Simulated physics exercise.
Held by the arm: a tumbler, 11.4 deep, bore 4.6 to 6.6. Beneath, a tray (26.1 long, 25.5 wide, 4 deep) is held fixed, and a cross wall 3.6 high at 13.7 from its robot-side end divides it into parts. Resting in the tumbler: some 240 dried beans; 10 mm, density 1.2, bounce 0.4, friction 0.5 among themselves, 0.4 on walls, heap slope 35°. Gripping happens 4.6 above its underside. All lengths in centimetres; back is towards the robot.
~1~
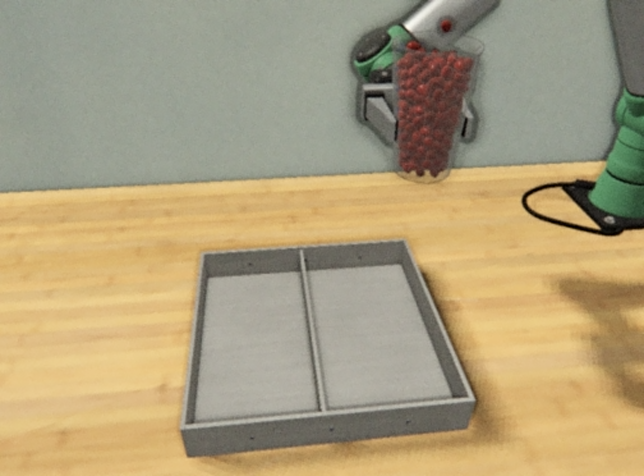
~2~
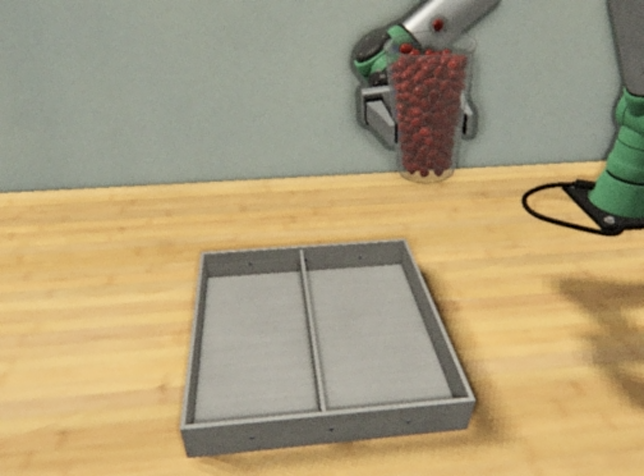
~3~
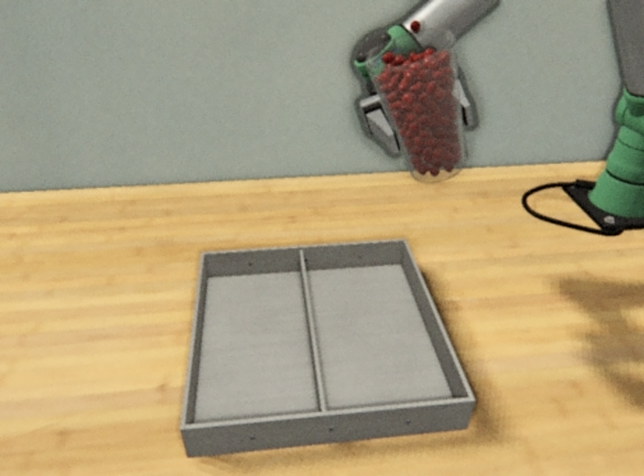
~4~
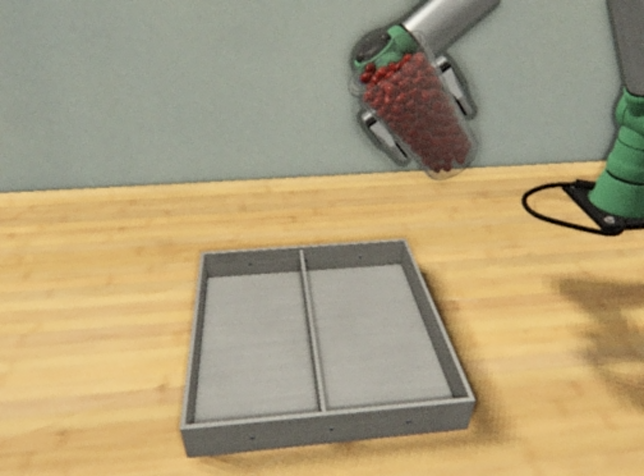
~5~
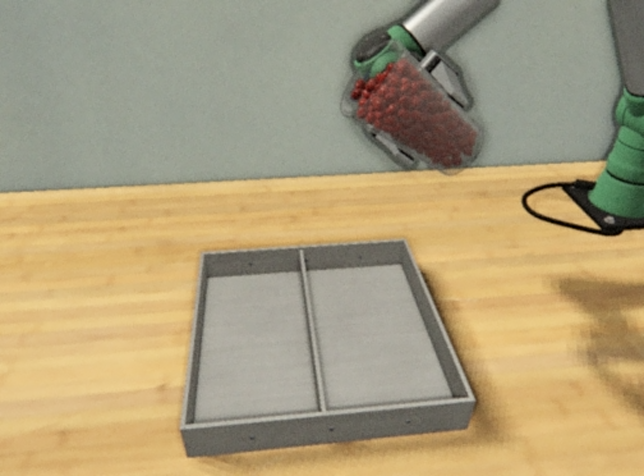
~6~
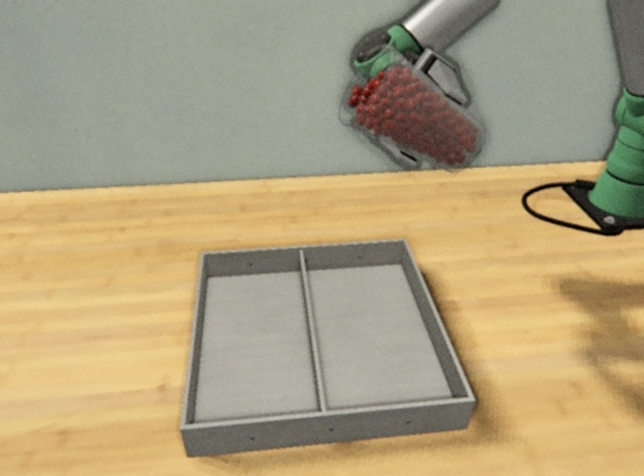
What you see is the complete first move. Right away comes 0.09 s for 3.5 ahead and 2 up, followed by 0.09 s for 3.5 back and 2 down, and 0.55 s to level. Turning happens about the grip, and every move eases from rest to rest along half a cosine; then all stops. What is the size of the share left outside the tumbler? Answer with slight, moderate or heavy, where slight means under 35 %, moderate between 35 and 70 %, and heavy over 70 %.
Moderate, between 35 and 70 %.
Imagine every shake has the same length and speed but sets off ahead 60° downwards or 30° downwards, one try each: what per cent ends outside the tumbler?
Estimates, in order: 0 % then 10 %.
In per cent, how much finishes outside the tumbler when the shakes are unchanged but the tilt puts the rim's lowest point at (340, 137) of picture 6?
The share is around 65 %.
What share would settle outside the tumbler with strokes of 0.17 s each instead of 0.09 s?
Estimate: Near 5 per cent.
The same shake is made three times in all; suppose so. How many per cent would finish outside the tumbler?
Near 55 per cent.
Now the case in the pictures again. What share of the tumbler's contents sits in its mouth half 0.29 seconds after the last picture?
45 %.
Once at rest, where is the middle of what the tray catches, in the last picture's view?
Roughly at pixel (254, 340).
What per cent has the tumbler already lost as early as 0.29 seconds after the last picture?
Share out so far: Close to 45 %.
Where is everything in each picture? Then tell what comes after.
Tumbler middle at (429, 113), level; upper third of the load around (435, 74), from x 400 to 465, top at y 25; 244 in the tumbler, in the first picture.
Tumbler middle at (428, 113), tilted 5° forward; upper third of the load around (429, 74), from x 395 to 460, top at y 25, in the second picture.
Tumbler middle at (425, 114), tilted 20° forward; upper third of the load around (418, 78), from x 385 to 455, top at y 25, in the third picture.
Tumbler middle at (421, 115), tilted 37° forward; upper third of the load around (408, 85), from x 365 to 465, top at y 60, in the fourth picture.
Tumbler middle at (419, 118), tilted 52° forward; upper third of the load around (402, 92), from x 355 to 470, top at y 65, in the fifth picture.
Tumbler middle at (418, 119), tilted 57° forward; upper third of the load around (397, 94), from x 355 to 475, top at y 70; 244 in the tumbler, in the sixth picture.
Then, 0.29 s later, tilted 51° forward, highest piece 29 above the table; 133 in the tumbler, 111 in flight or on a rim.
Then, 0.58 s later, tilted 9° forward, highest piece 32 above the table; 133 in the tumbler, 90 in the far-side part, 11 on the table or floor, 10 in the robot-side part.
Then, 0.93 s later, level, highest piece 30 above the table; 133 in the tumbler, 90 in the far-side part, 11 on the table or floor, 10 in the robot-side part.
Then, 1.98 s later, level, highest piece 30 above the table; 133 in the tumbler, 90 in the far-side part, 11 on the table or floor, 10 in the robot-side part.
At rest, 133 in the tumbler, 90 in the far-side part, 11 on the table or floor, 10 in the robot-side part. That is 45 % outside the tumbler.
